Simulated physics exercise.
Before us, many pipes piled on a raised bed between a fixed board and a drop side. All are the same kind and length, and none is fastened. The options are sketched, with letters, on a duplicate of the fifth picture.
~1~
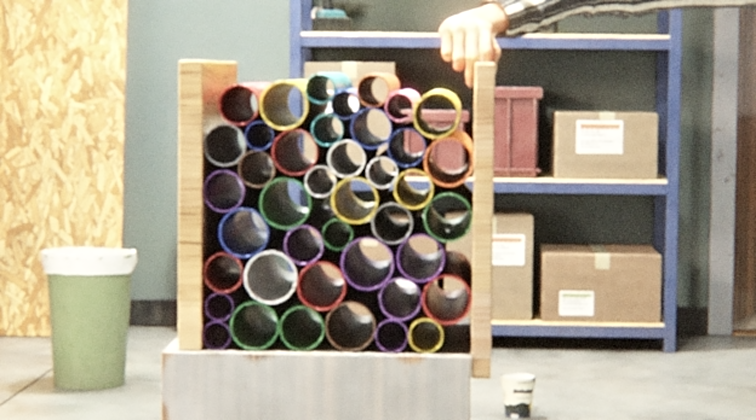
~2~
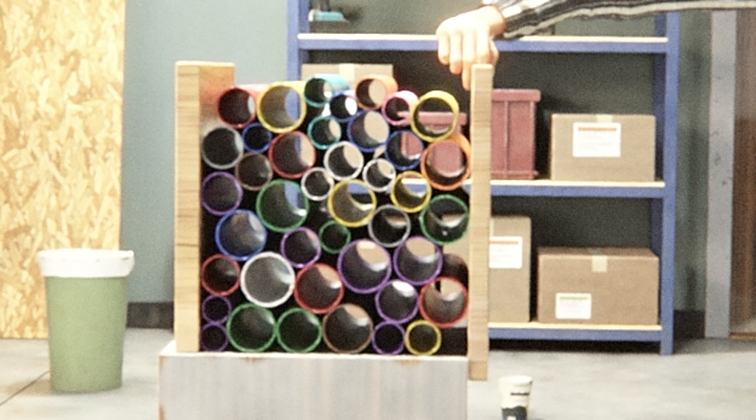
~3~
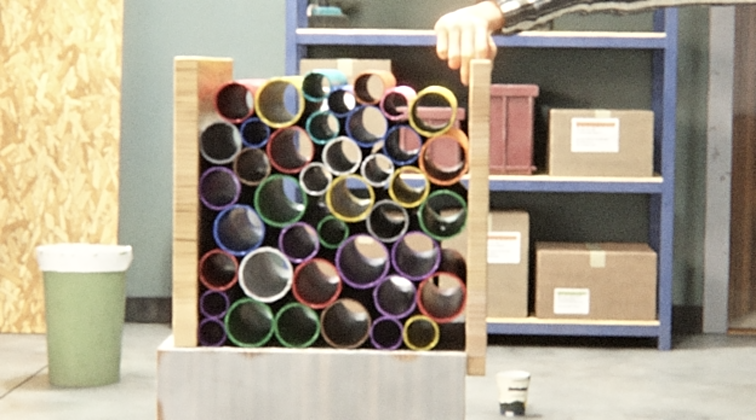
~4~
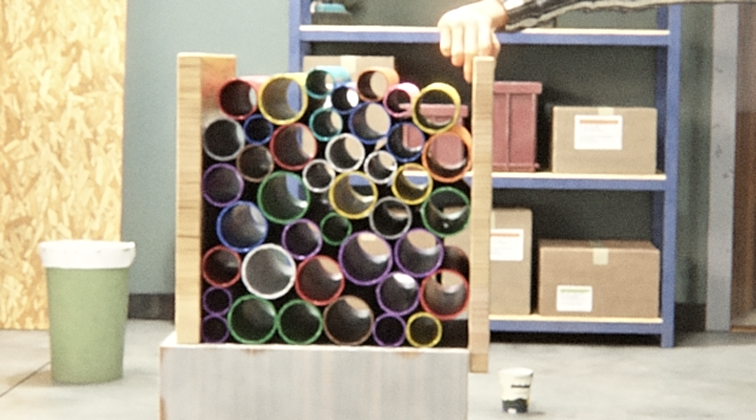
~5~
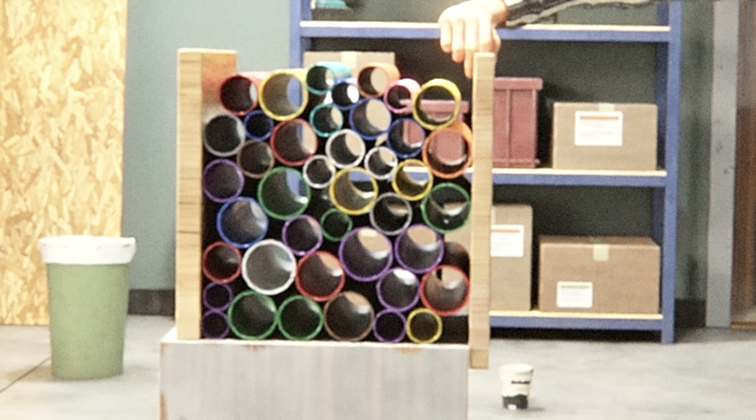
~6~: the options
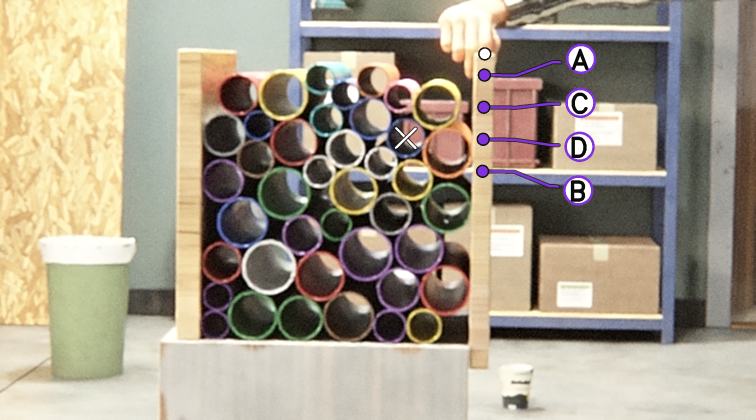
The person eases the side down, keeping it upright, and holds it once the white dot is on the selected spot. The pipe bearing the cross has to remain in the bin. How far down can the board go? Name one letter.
The last mark within the limit is B.
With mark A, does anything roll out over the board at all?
At A: No.
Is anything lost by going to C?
At C: No.
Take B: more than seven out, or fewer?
Fewer than seven.
On the marked copy, A at (484, 75); B at (482, 171); C at (484, 107); D at (483, 140); the cross at (406, 138); the white dot at (485, 54).
Taking B. A third of the way, top of the board (474, 110).
Two thirds of the way, top of the board (473, 171).
When it is over, top of the board (473, 171), none out over the board, the crossed one still inside.
As for the rest, A keeps the crossed one inside; C keeps the crossed one inside; D keeps the crossed one inside.
